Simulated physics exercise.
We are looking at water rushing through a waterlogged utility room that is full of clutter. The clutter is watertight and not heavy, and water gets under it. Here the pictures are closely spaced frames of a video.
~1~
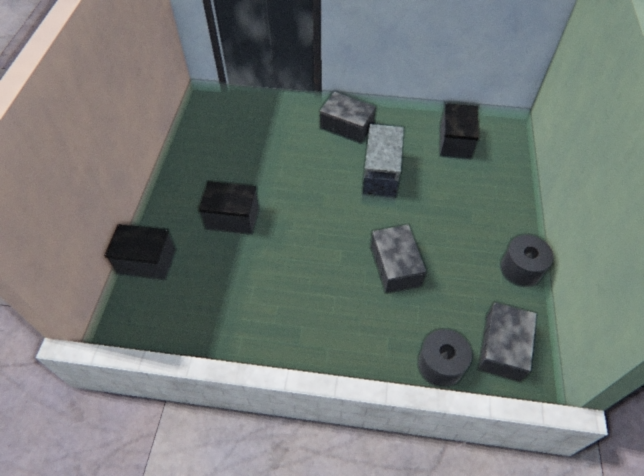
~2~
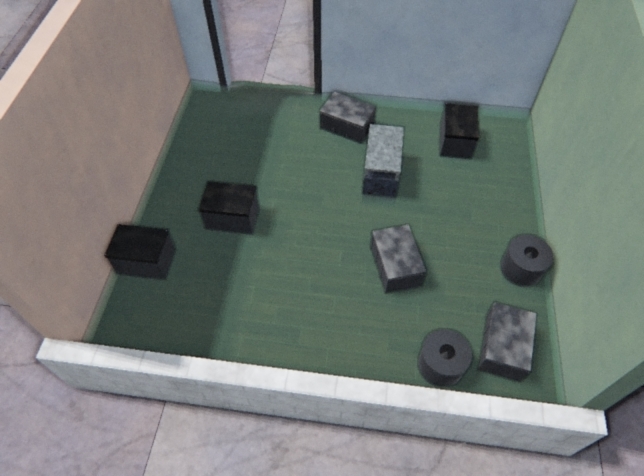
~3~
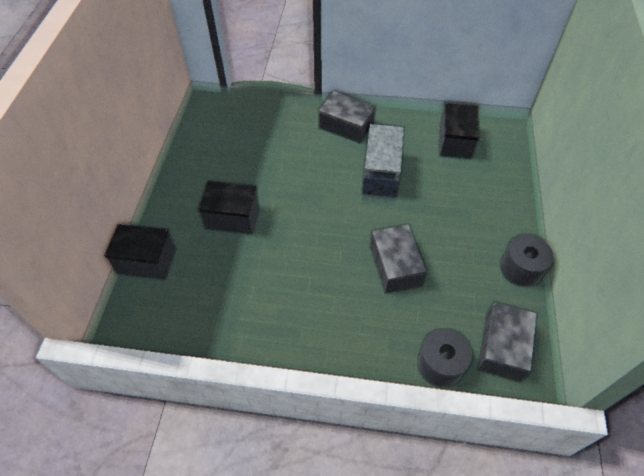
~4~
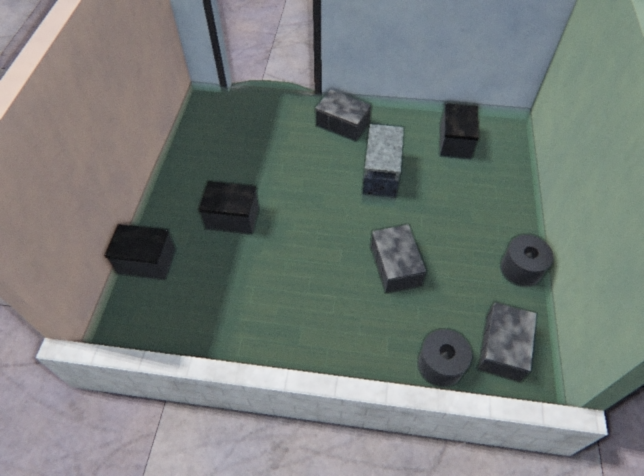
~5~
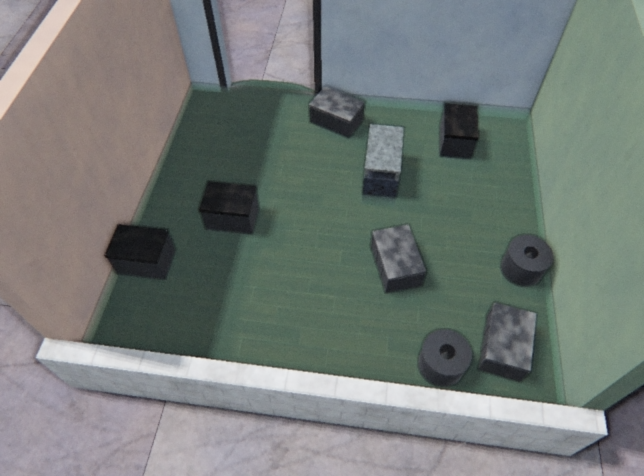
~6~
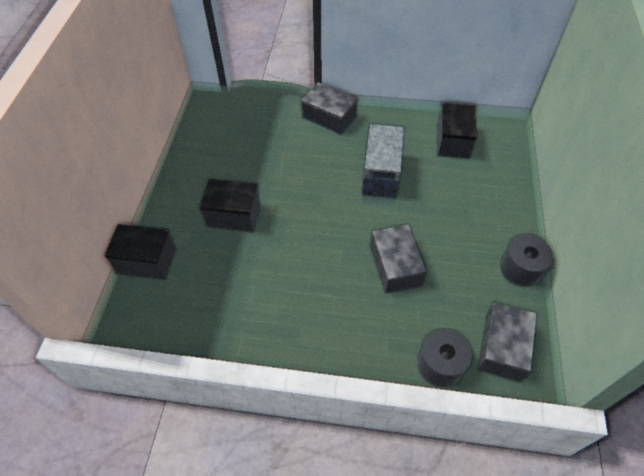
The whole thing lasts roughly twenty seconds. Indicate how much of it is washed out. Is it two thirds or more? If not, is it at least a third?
No, but at least a third.
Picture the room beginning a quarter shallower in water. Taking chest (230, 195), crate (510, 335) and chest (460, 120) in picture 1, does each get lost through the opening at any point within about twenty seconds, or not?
Well, in turn they're removed, not removed and removed.
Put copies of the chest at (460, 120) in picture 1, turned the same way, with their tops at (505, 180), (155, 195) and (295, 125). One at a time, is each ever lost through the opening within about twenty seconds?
Remains, exits, exits.
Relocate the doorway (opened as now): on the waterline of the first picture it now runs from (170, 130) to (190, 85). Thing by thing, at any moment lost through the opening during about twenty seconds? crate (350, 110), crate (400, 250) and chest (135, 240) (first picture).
Answer, item by item: Lost, not lost, lost.
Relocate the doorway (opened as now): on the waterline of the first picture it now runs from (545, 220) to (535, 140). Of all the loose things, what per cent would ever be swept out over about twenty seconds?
By my count it's 80 percent.
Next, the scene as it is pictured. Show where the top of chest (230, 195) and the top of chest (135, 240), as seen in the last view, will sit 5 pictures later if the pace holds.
Look around pixels (227, 160) and (147, 212).
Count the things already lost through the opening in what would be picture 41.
Total: 3.
A moment on, 1 of 8 are out; 7 afloat.
Next, 1 of 8 are out; 7 afloat.
Later, 3 of 8 are out; 5 afloat.
In the end, 4 of 8 are out; 4 afloat.
